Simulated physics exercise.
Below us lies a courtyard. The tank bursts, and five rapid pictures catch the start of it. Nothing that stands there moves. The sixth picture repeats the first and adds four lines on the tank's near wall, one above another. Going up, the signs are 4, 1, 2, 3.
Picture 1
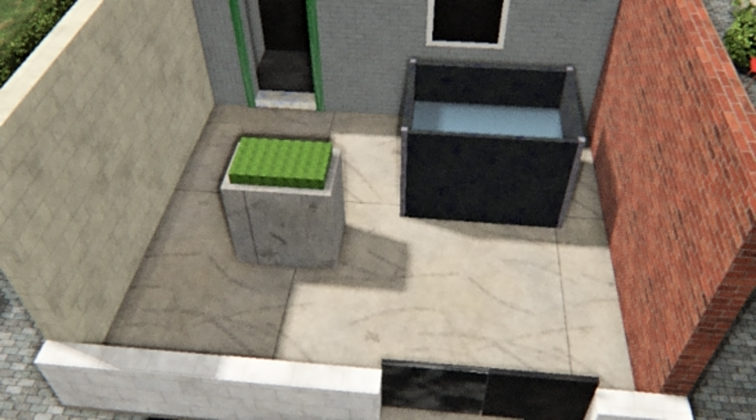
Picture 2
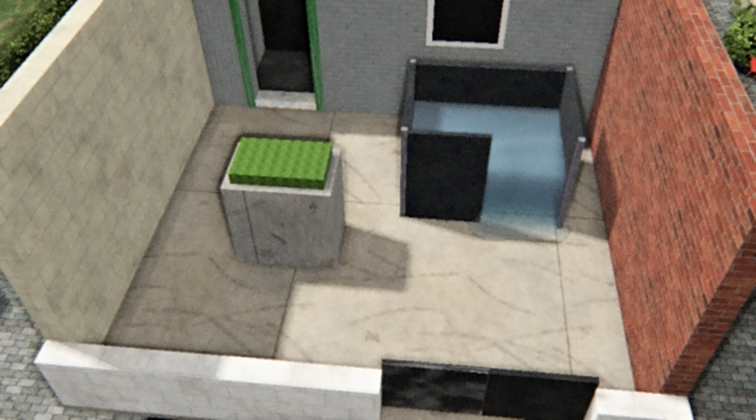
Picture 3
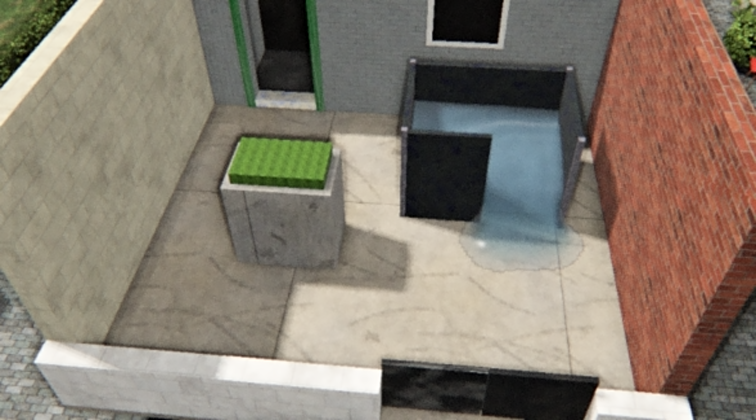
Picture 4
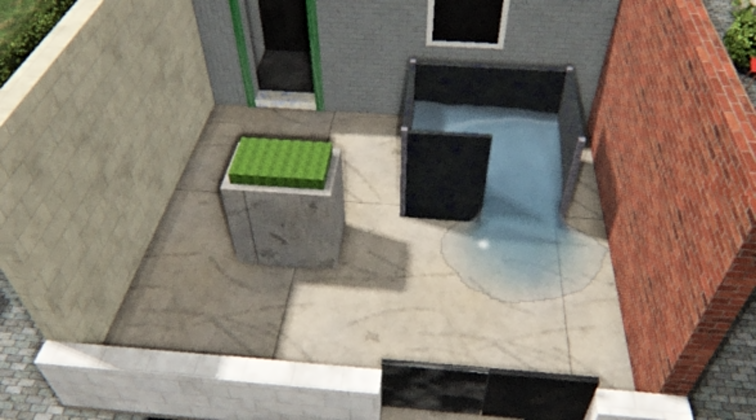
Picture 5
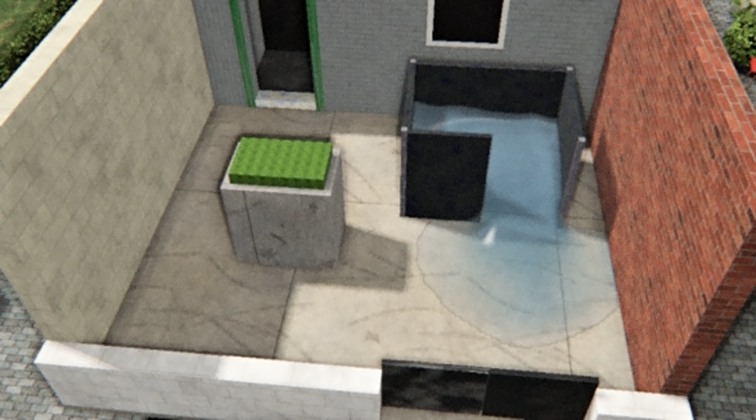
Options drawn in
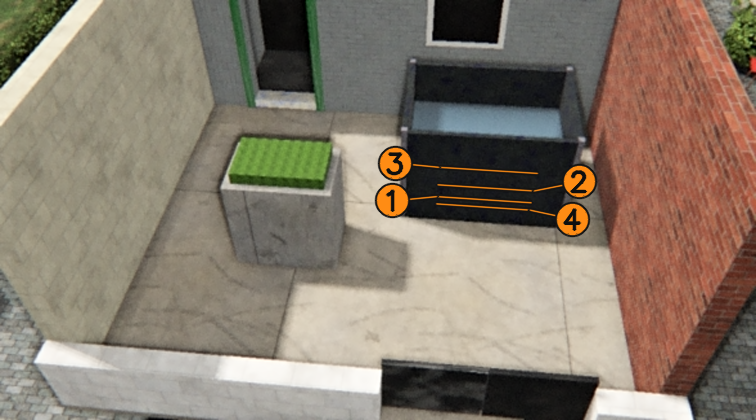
Water sat still in a dark tank in a walled courtyard until part of the tank's front disappeared, then it poured through the gap and spread across the paving toward the viewer in a widening pool.
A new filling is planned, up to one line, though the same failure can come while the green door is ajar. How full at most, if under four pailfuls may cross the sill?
3 is the one.
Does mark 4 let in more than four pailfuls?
No.
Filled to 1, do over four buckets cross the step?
No, that is safe.
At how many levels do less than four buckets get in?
All of the four.
On the marked copy, 1 at (483, 199); 2 at (485, 187); 3 at (488, 170); 4 at (482, 206); from the bottom up 4, 1, 2, 3.
With 1, nothing gets over.
With 2, nothing gets over.
With 3, a bucket or two gets in.
With 4, nothing gets over.
